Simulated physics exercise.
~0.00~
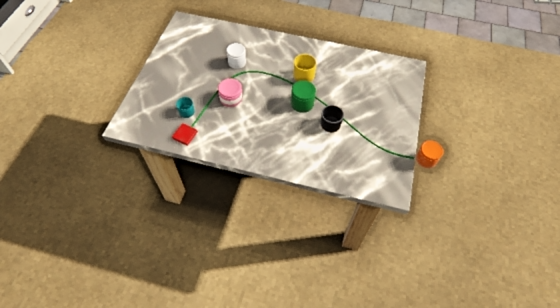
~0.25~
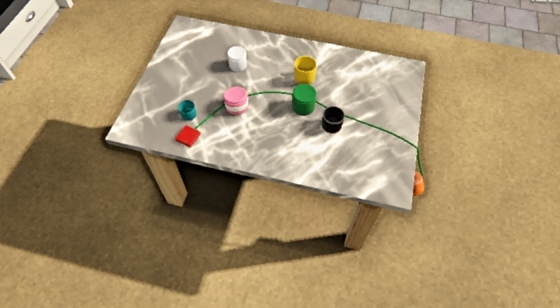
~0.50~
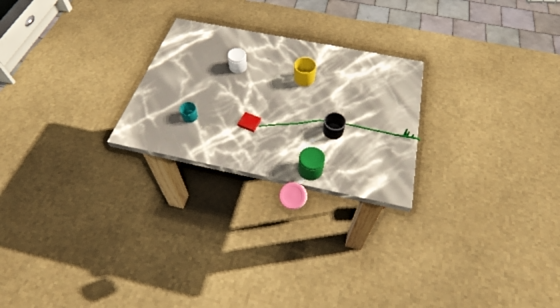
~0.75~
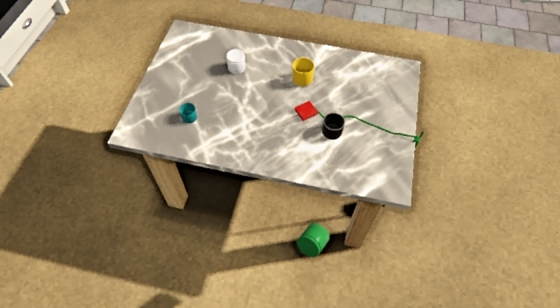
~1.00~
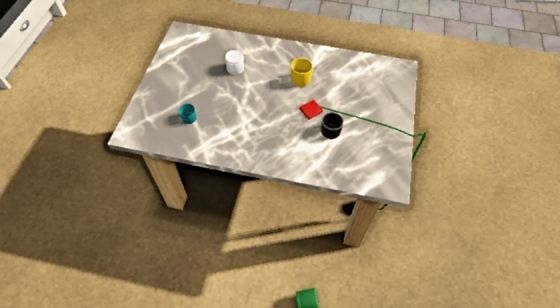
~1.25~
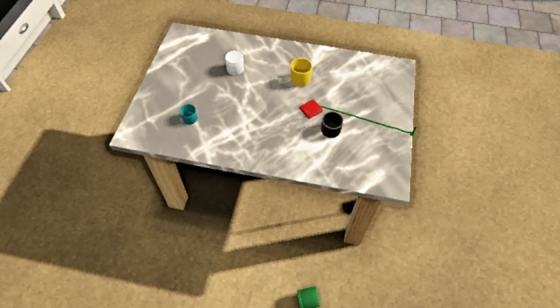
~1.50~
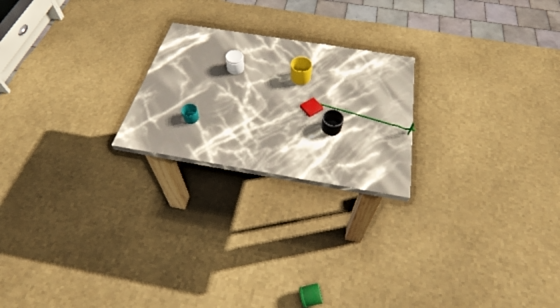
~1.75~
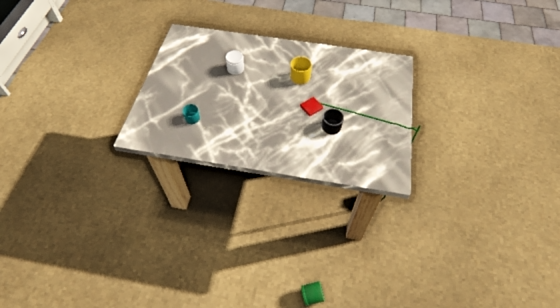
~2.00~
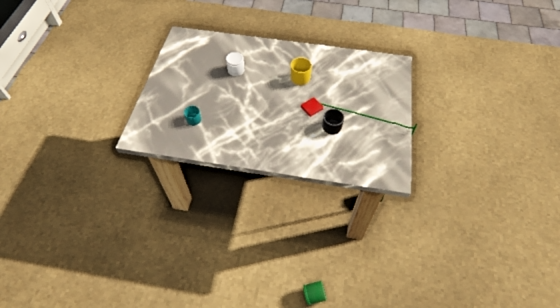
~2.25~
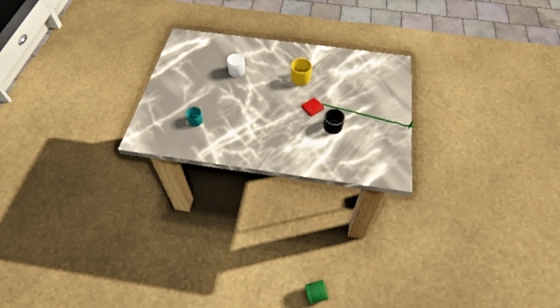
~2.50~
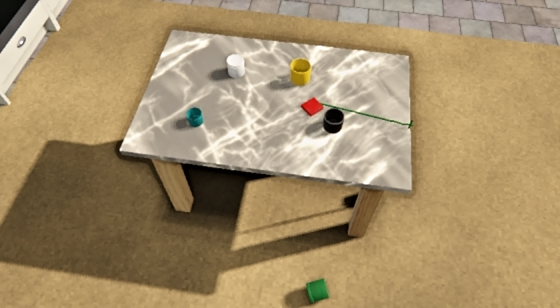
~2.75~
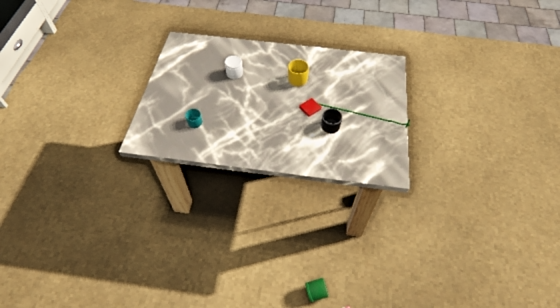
On a marble-topped table standing on a sandy-coloured floor, a red block lies among small cups and tubs, joined by a curving green cable to an orange object just past the right edge. The orange object drops out of sight, and the cable pulls taut, dragging the red block rightward. The pink tin and green tub are swept toward the front edge, and both go over, the green one tumbling onto the floor. The red block stops near the yellow mug and black mug. It rests there with the cable stretched to the right edge, while the white, yellow, teal and black vessels remain standing.
